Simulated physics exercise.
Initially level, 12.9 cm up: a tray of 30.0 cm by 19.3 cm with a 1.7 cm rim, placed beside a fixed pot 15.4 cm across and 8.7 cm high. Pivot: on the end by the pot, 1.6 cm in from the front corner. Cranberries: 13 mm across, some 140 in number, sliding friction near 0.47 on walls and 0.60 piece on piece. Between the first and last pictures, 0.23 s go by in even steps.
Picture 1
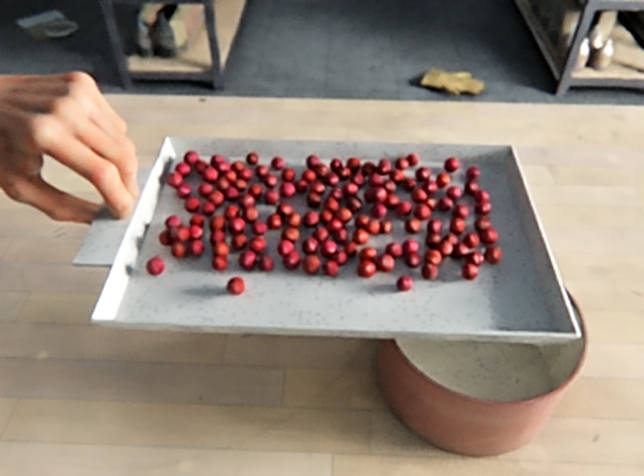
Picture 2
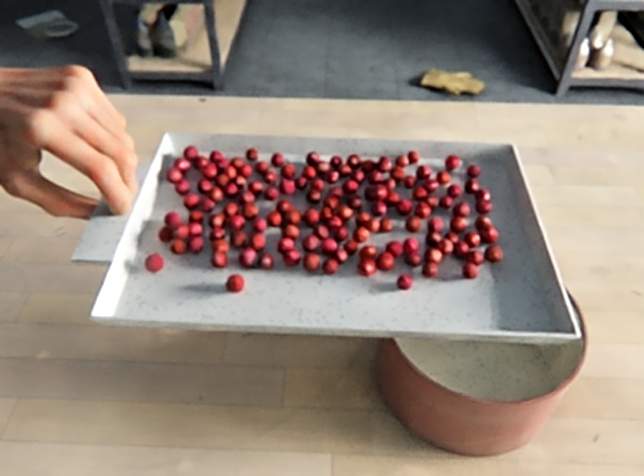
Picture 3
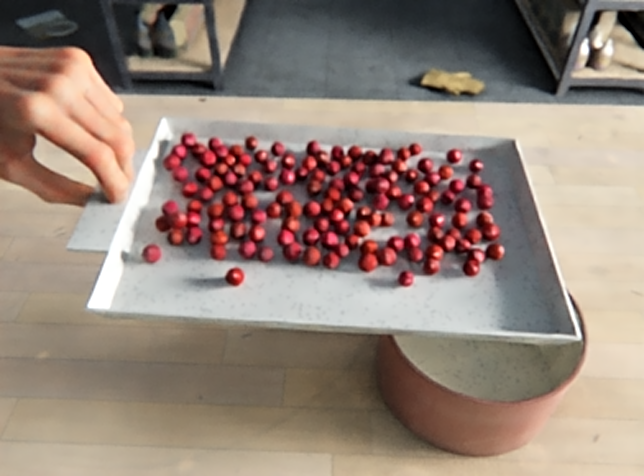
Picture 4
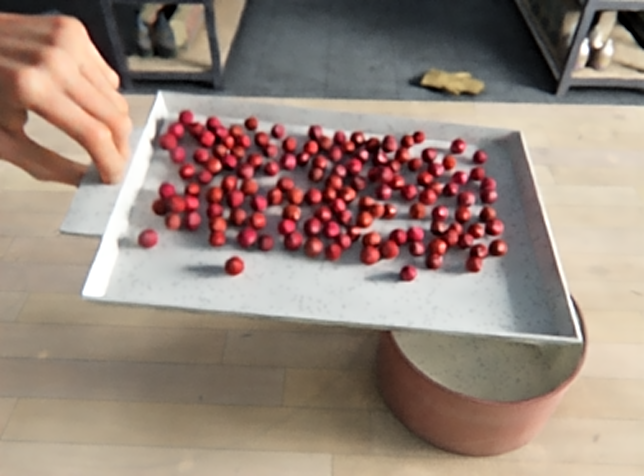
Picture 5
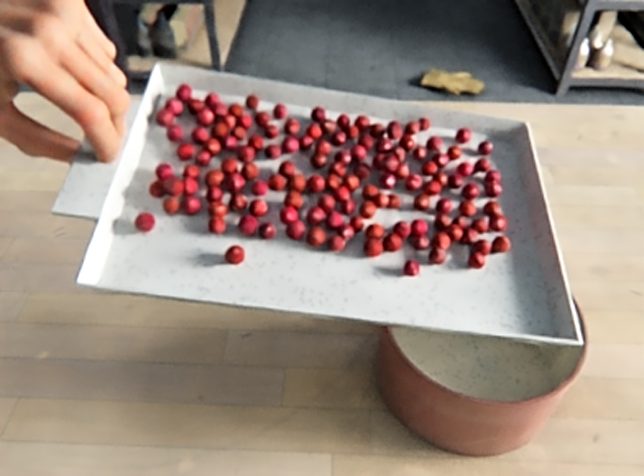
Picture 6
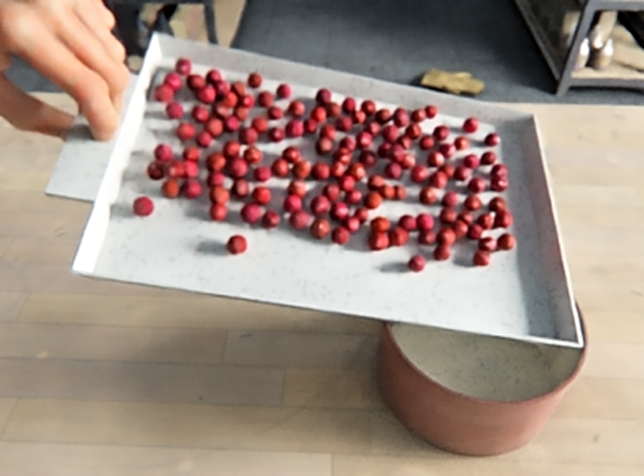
On a pale wooden surface, a hand raising the left end of a grey tray of red balls beside a reddish pot.
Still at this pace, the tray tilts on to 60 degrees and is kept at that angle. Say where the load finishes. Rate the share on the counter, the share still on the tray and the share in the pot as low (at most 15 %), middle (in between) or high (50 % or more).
Counter - high; tray - middle; pot - low.
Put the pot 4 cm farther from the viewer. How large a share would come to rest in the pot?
Then close to 0 per cent.
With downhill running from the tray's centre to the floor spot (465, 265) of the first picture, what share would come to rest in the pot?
That comes to around 5 per cent.
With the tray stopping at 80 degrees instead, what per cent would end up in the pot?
That comes out at some 0 per cent.
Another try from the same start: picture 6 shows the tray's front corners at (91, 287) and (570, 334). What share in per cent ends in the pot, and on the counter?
Pot 0 % / counter 20 %.
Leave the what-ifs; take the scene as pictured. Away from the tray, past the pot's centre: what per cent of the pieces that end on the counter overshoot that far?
Some 90 per cent of the spill lies beyond the centre.
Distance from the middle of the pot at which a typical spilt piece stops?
Roughly 16 centimetres.
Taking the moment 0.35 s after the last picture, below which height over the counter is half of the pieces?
Median height: Approx. 20 cm.
Then, 0.21 s after the last picture, tilt 40 degrees; the tray holds 100 %, the pot 0 %.
Then, 0.35 s after the last picture, tilt 54 degrees; the tray holds 100 %, the pot 0 %.
Then, 0.61 s after the last picture, tilt 60 degrees; the tray holds 45 %, the pot 0 %.
In the end, counter 65 %, tray 35 %, pot 0 %.
